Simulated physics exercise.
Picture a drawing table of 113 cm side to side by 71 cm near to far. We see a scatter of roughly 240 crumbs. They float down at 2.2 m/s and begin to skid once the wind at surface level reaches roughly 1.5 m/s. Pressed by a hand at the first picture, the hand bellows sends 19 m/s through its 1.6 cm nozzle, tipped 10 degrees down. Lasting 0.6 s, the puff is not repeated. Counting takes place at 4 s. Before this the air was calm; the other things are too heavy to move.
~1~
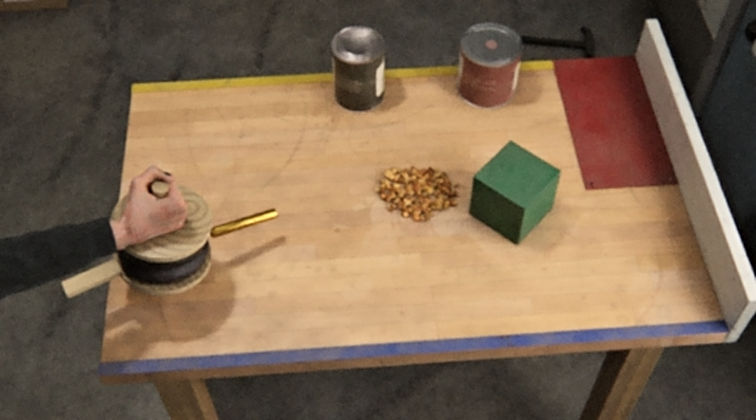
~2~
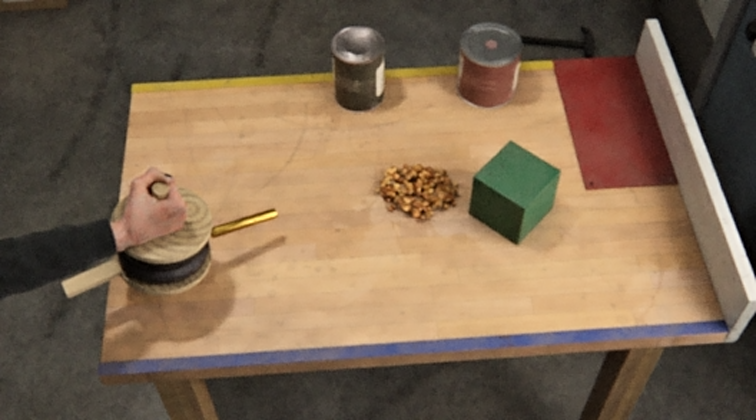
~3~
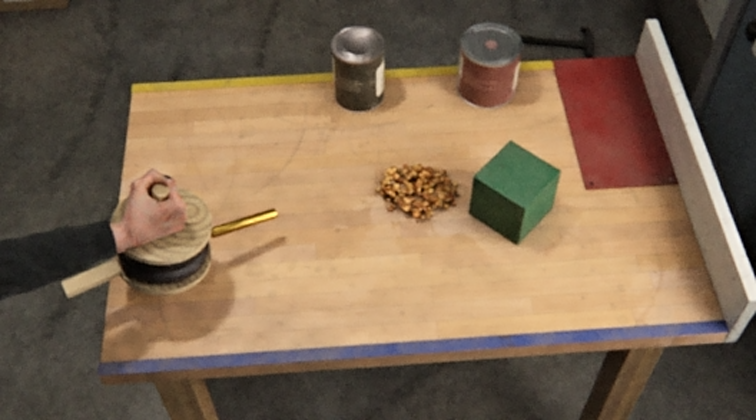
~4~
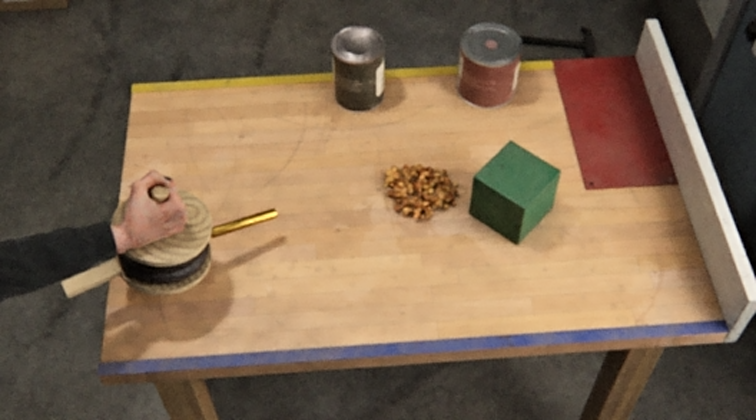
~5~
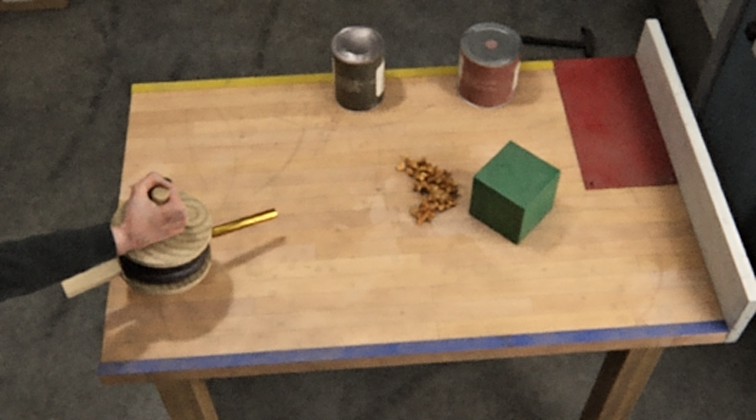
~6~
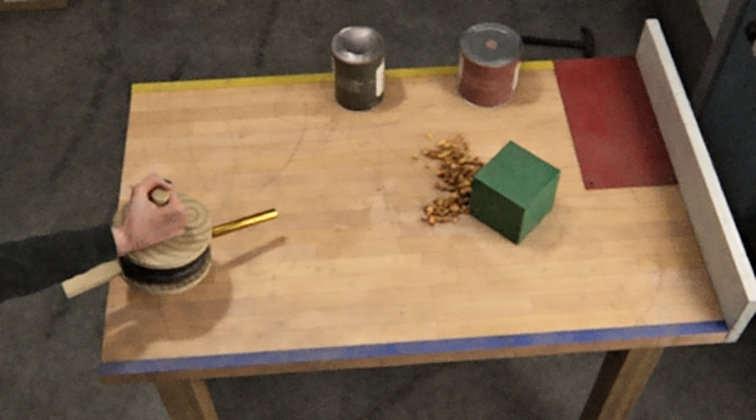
In this clip, a hand presses on a bellows with a gold nozzle at the left of a wooden table, and a pile of golden-brown crumbs, still at first, spreads and slides right, closer to a green block.
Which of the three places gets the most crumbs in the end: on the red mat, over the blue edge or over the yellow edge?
The red one.
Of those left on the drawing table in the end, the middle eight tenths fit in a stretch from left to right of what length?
Roughly 40 cm.
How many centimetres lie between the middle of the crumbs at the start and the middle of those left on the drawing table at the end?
40 cm.
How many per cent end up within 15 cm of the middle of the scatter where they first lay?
Roughly 30 per cent.
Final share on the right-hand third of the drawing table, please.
I'd estimate around 50 per cent.
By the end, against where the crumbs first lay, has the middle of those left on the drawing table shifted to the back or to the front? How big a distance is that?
It drifted backwards, around 5 cm in all.
Then, 0.6 s after the last picture, 0 % are over the blue edge, 45 % on the red mat and 13 % over the yellow edge; the middle of those left on the top is near (594, 151); 75 % are gone or lie where they will stay.
Then, 1.0 s after the last picture, 0 % are over the blue edge, 43 % on the red mat and 14 % over the yellow edge; the middle of those left on the top is near (619, 155); 100 % are gone or lie where they will stay.
Then, 2.0 s after the last picture, 0 % are over the blue edge, 43 % on the red mat and 14 % over the yellow edge; the middle of those left on the top is near (619, 155); 100 % are gone or lie where they will stay.
Then, 3.8 s after the last picture, at the end, 0 % are over the blue edge, 43 % on the red mat and 14 % over the yellow edge; the middle of those left on the top is near (619, 155).
